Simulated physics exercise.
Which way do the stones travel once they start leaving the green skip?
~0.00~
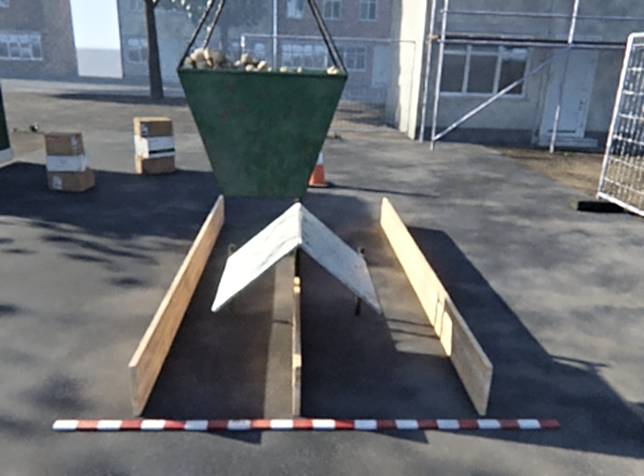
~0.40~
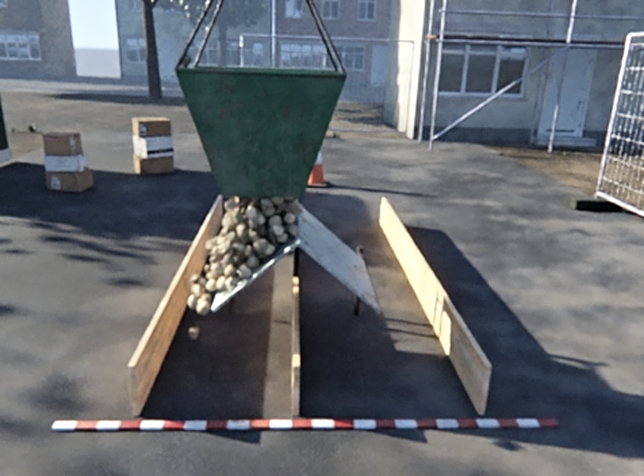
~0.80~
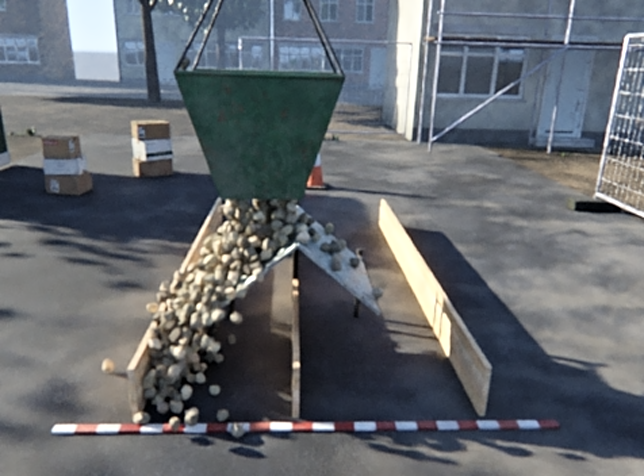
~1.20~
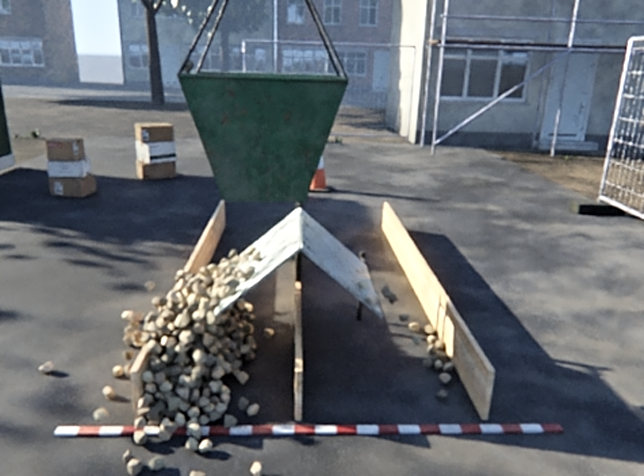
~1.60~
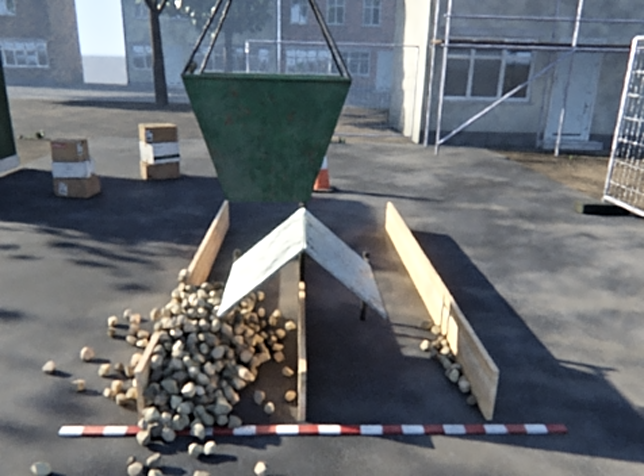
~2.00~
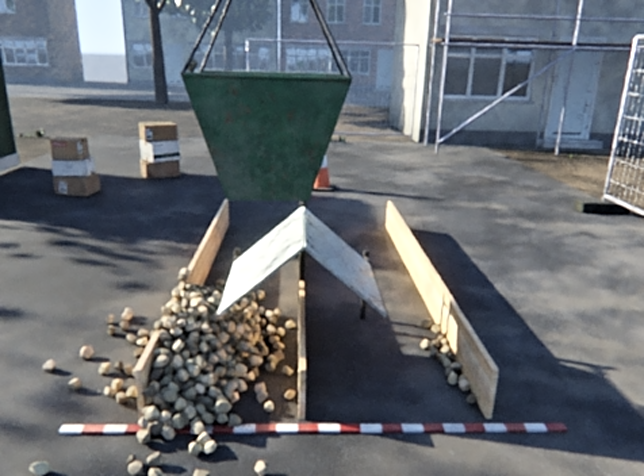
They move down, falling onto the sloped steel and sliding to the ground below.
